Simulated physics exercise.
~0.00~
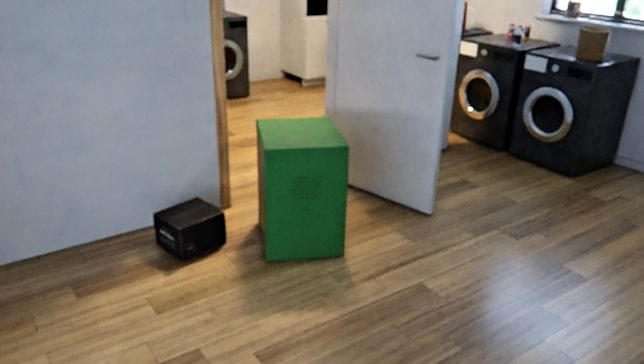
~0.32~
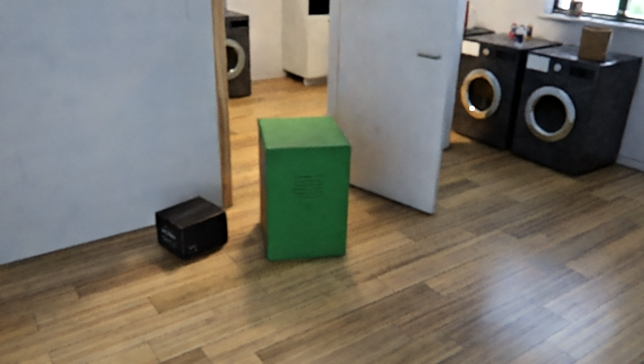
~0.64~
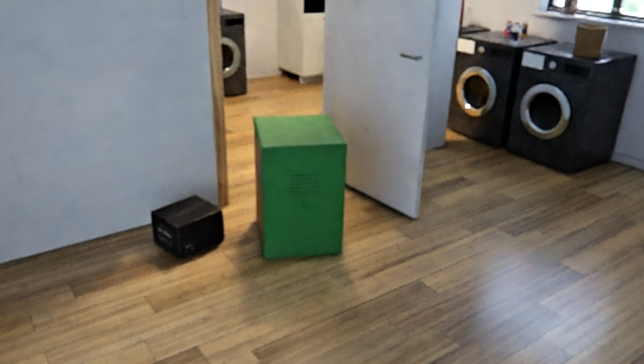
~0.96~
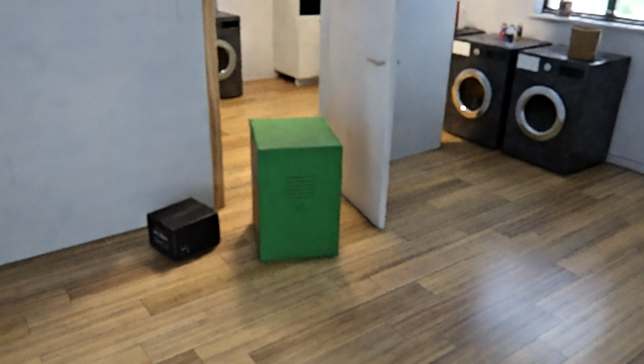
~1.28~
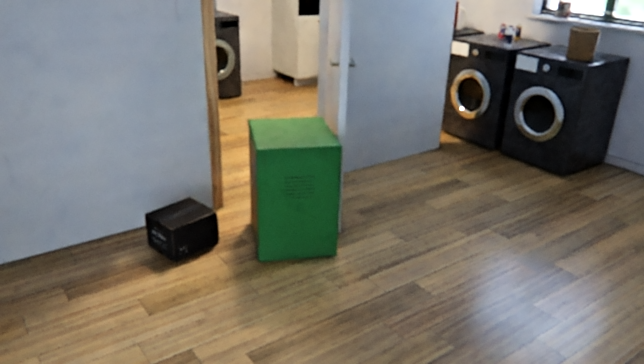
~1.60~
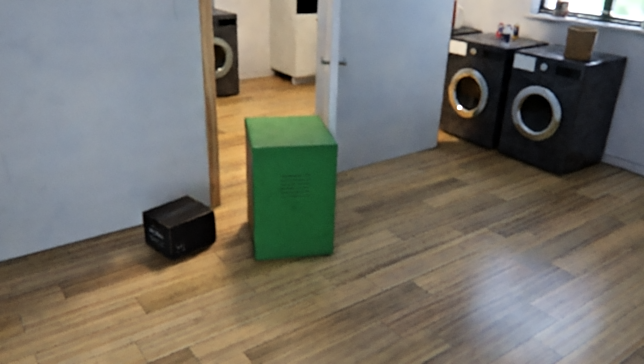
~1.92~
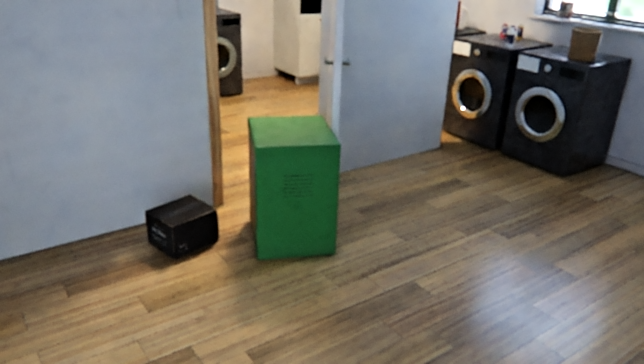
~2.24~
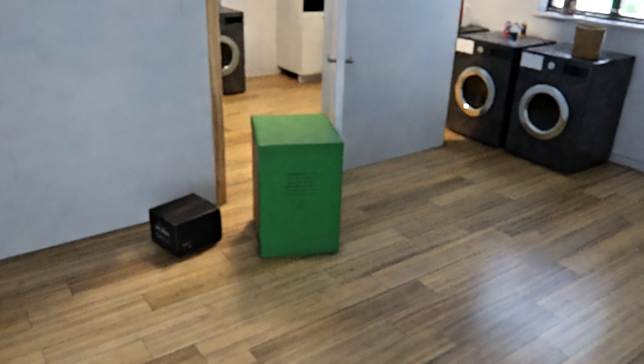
The clip opens on a white door standing wide open beside a doorway, with a tall green box and a small black box on the wooden floor in front and dark washing machines to the right. At first the door stays still while the view sways slightly. Then it swings steadily left toward the doorway, with no hand in sight. It narrows to a thin edge behind the green box and stops there. Neither box shifts, and the door ends jammed partway, leaving the doorway open.
